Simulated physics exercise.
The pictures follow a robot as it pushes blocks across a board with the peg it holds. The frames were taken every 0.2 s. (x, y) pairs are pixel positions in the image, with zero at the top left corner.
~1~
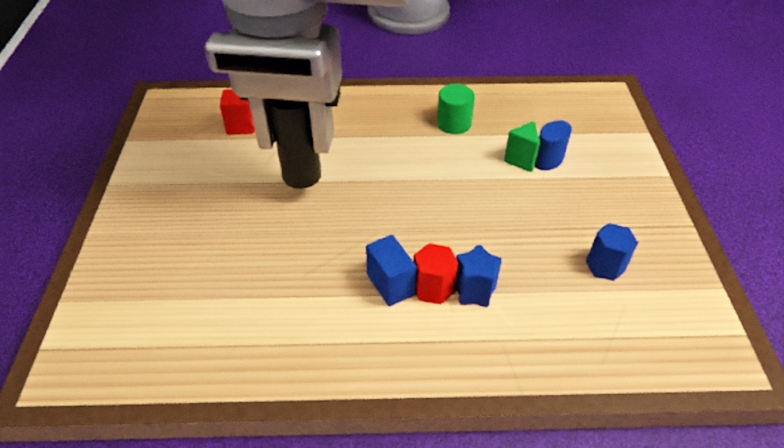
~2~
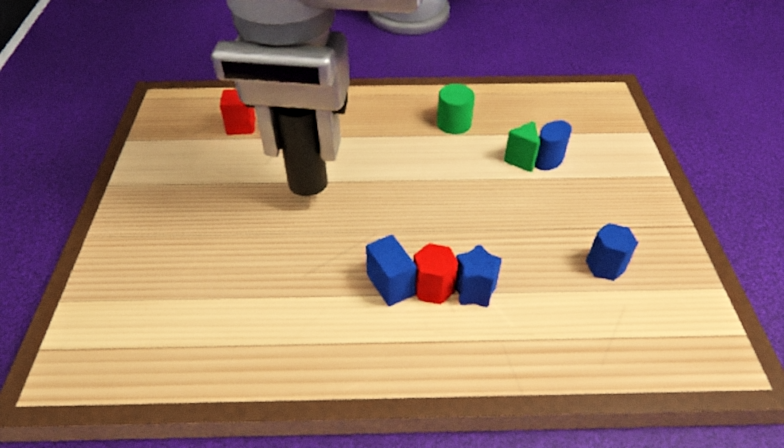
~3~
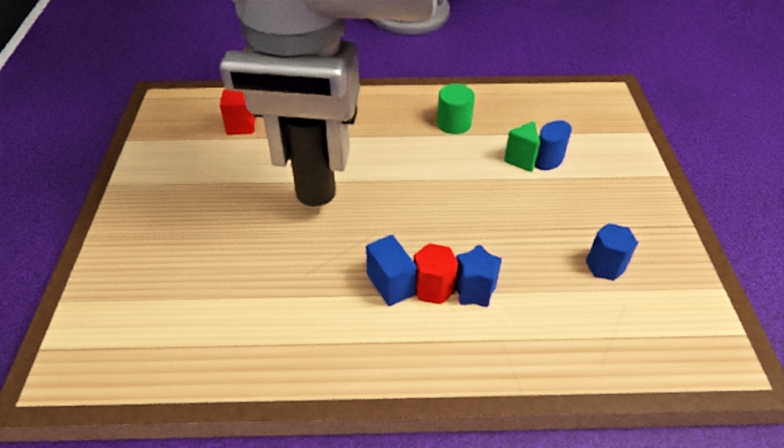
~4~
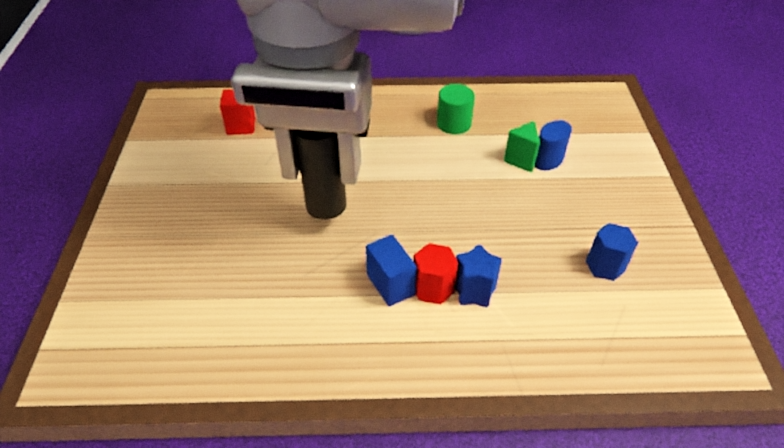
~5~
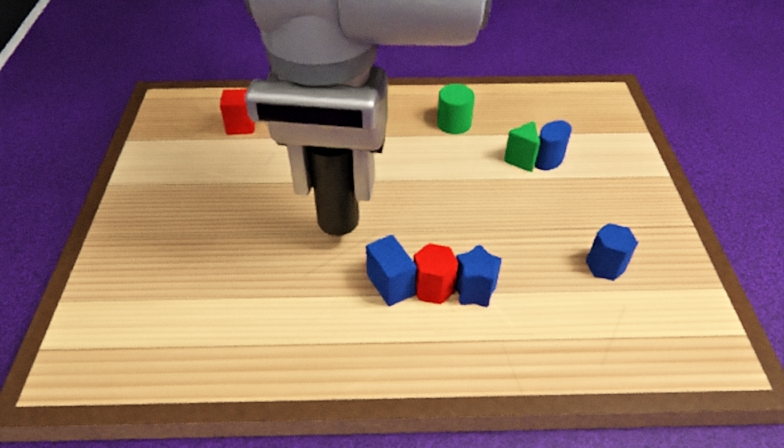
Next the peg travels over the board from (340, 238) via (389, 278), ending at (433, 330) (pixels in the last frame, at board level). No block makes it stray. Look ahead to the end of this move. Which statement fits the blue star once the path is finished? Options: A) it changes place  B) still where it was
The answer is A.
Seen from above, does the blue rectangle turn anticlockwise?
I expect not.
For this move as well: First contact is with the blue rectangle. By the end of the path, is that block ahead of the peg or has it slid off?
At the end of the path, the peg is still pushing the blue rectangle ahead of it.
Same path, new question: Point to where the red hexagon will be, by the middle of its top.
It will end up at (474, 284).
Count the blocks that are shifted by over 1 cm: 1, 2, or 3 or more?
Counting only shifts above 1 cm, I get three or more blocks.
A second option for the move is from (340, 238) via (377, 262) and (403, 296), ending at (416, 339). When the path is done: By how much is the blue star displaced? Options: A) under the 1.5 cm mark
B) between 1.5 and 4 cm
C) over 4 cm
The answer is A.
On the path given first. One third of the way, peg (374, 247); blue rectangle (400, 266).
Two thirds of the way, peg (405, 276); blue rectangle (424, 303); red hexagon (449, 265), turned 35° anticlockwise; blue star (488, 260).
At the end, peg (434, 313); blue rectangle (453, 345), turned 20° clockwise; red hexagon (474, 284), turned 70° anticlockwise; blue star (501, 262), turned 25° anticlockwise.
